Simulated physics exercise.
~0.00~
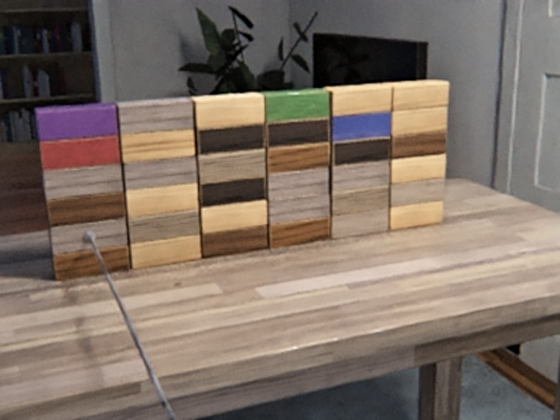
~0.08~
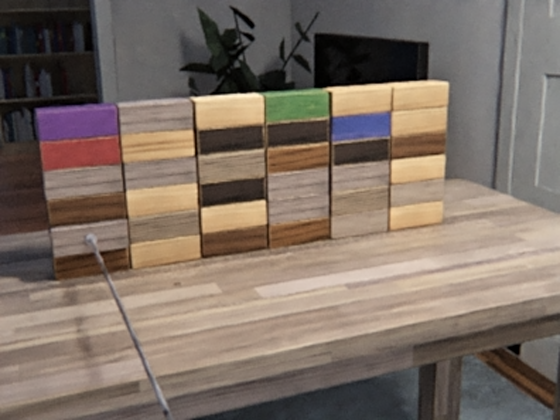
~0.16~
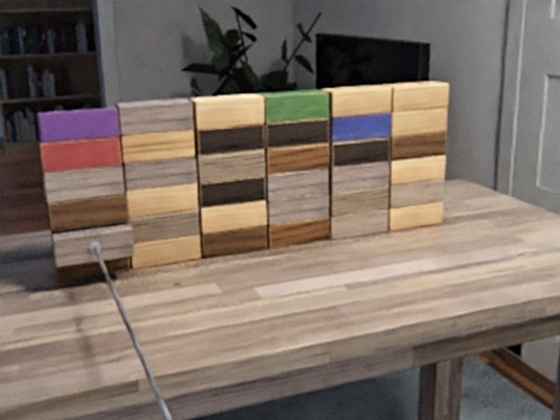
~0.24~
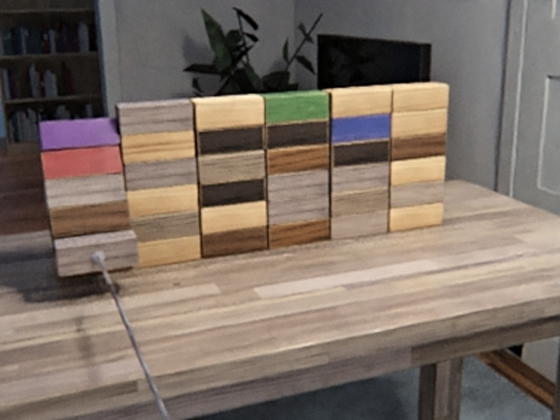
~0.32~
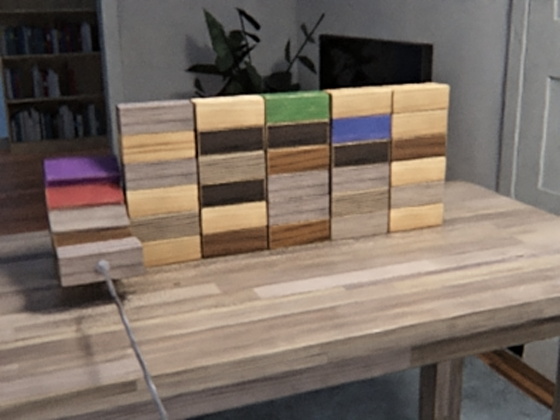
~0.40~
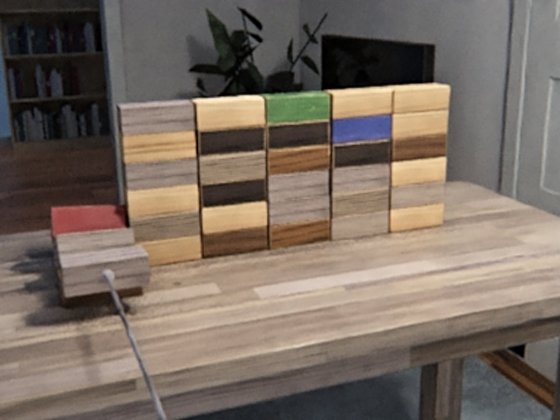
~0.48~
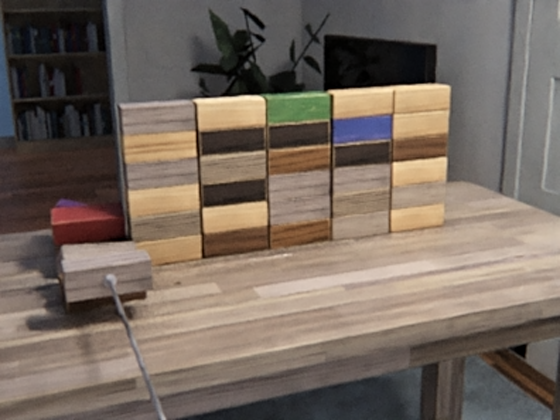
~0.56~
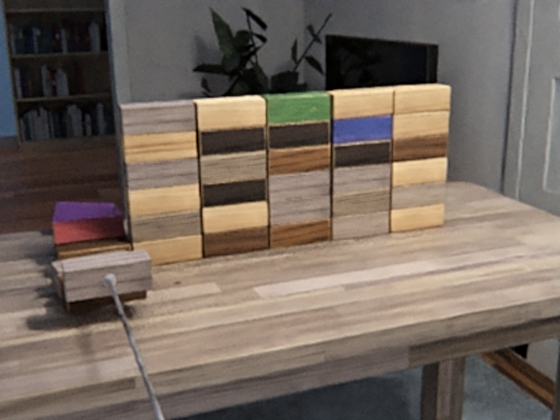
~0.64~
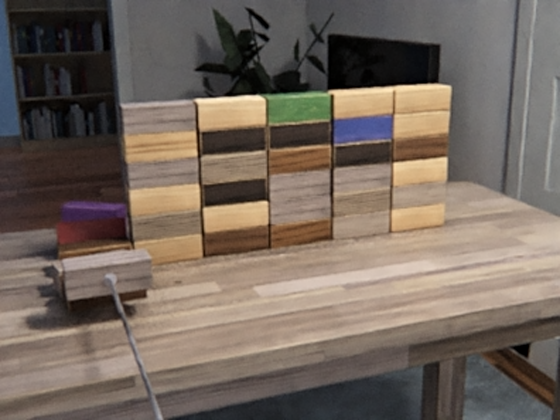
On a wooden table, a metal rod drew a block from the bottom of the left column in a wall of wooden blocks, and the purple and red blocks above dropped and tumbled into a small heap while the other columns stayed standing.
